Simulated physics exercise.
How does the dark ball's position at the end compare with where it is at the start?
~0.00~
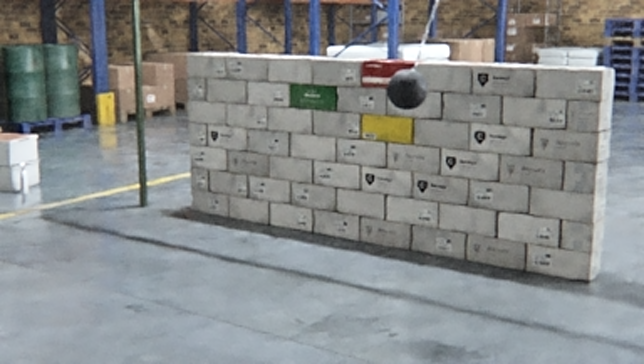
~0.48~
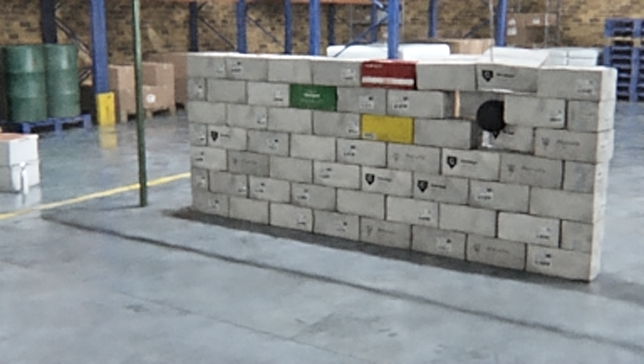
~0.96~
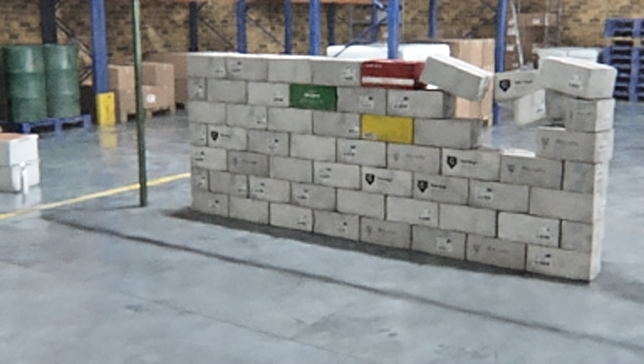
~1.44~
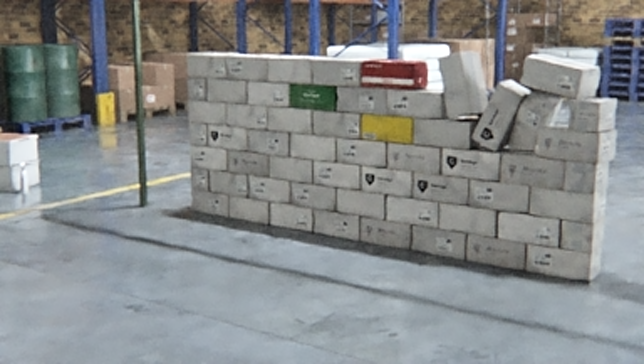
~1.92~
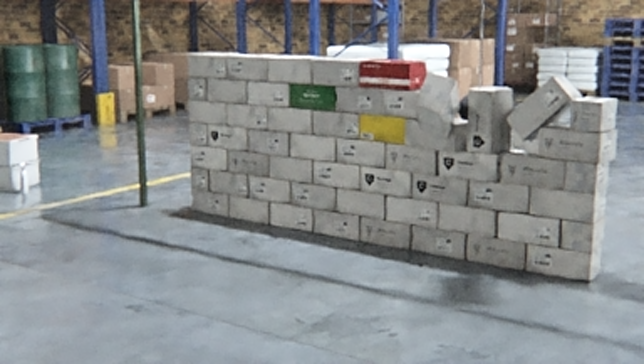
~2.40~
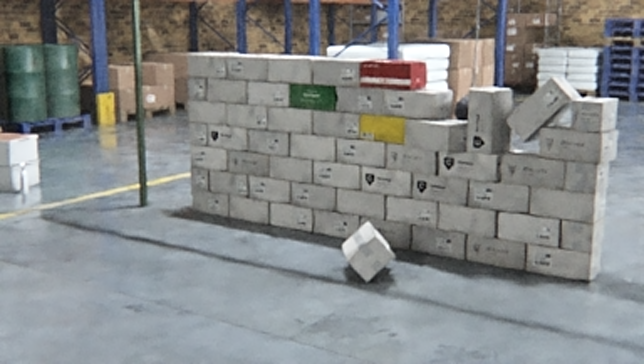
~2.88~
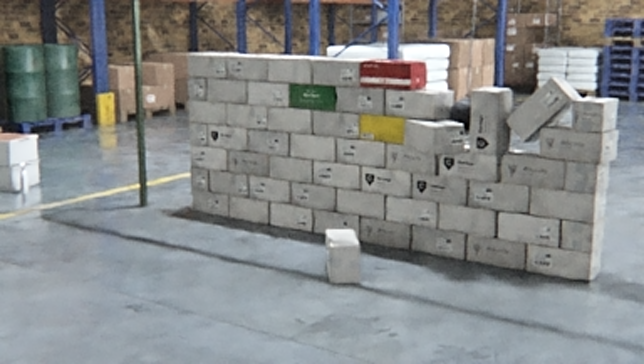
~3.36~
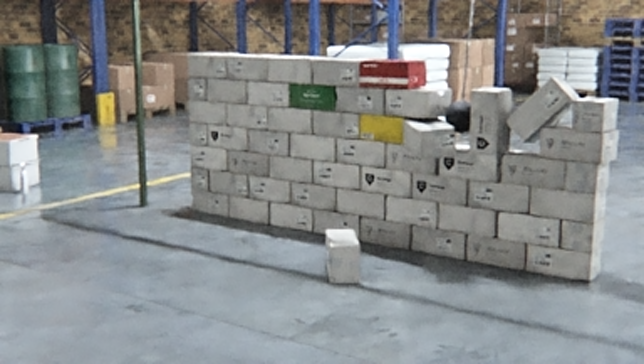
At the start the ball is in front of the upper wall, just below and right of the red block. At the end it hangs a little farther right and slightly lower, partly hidden in the gap among the displaced blocks.
